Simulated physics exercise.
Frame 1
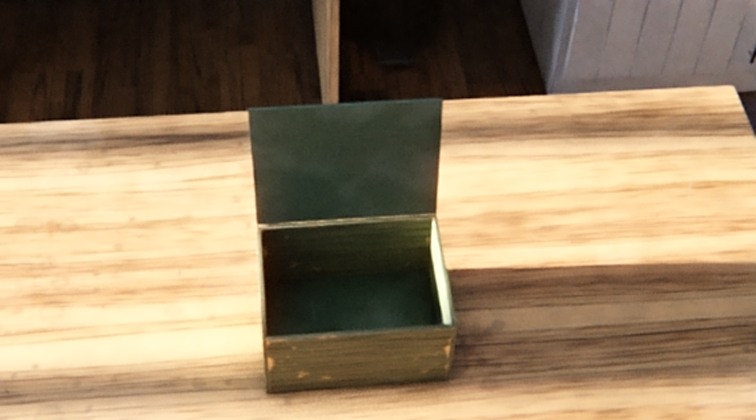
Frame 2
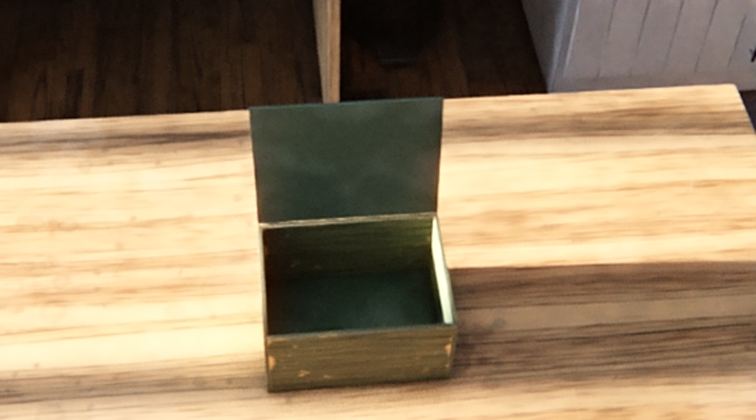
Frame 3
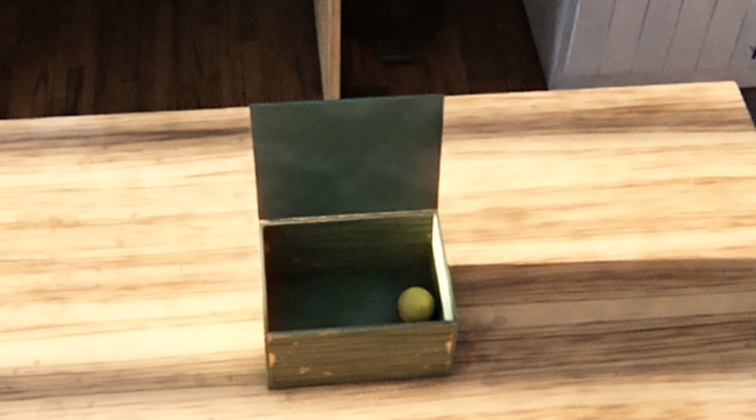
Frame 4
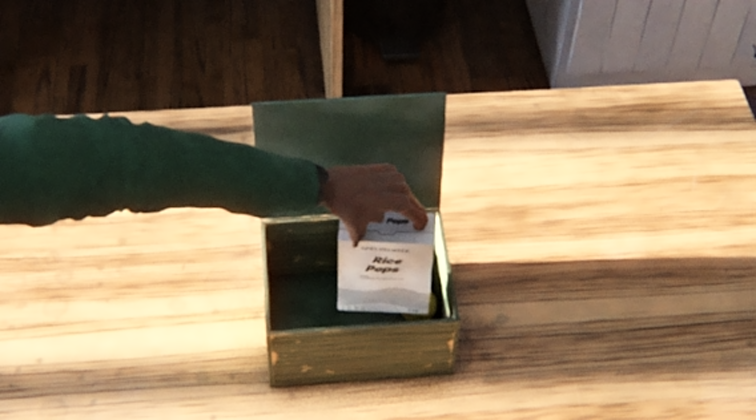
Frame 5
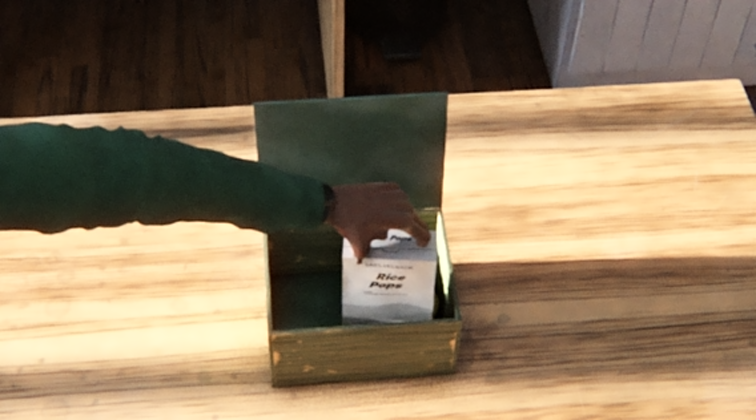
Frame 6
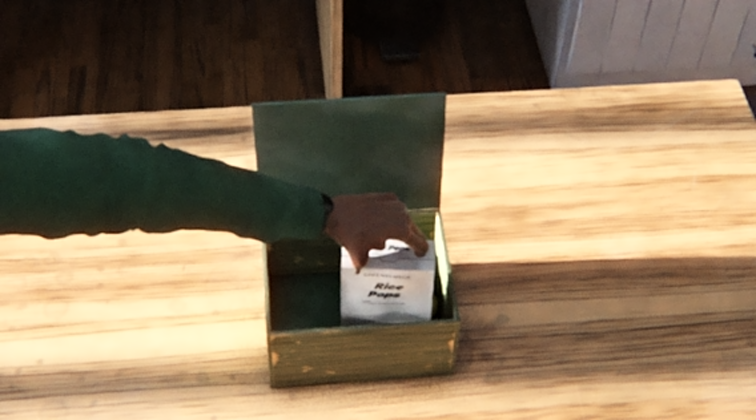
On a wooden table, a small green box stood open and empty, then a yellow lemon appeared inside. A hand in a green sleeve lowered a white Rice Pops packet into it, still gripping the top.
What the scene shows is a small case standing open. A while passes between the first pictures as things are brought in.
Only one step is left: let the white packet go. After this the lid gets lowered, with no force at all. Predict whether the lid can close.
Stays open.
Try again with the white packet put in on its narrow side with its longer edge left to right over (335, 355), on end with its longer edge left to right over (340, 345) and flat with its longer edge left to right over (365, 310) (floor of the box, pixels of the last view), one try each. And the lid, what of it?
On try one it fits down fine; on try two it won't go down; on try three it fits down fine.
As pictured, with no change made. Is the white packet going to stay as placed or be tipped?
It stays as it was set.
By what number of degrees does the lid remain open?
Near 16°.
Then, 0.90 s past the last view, lid starting down; white packet displaced a little near (396, 314).
Then, 1.50 s past the last view, lid 65° above the rim; white packet displaced a little near (396, 314).
Then, 1.90 s past the last view, lid 33° above the rim; white packet displaced a little near (396, 314).
Finally, lid 15° above the rim; moved from the start, white packet; yellow lemon still in place. Final places as the last picture's camera would see them, white packet near (396, 314).
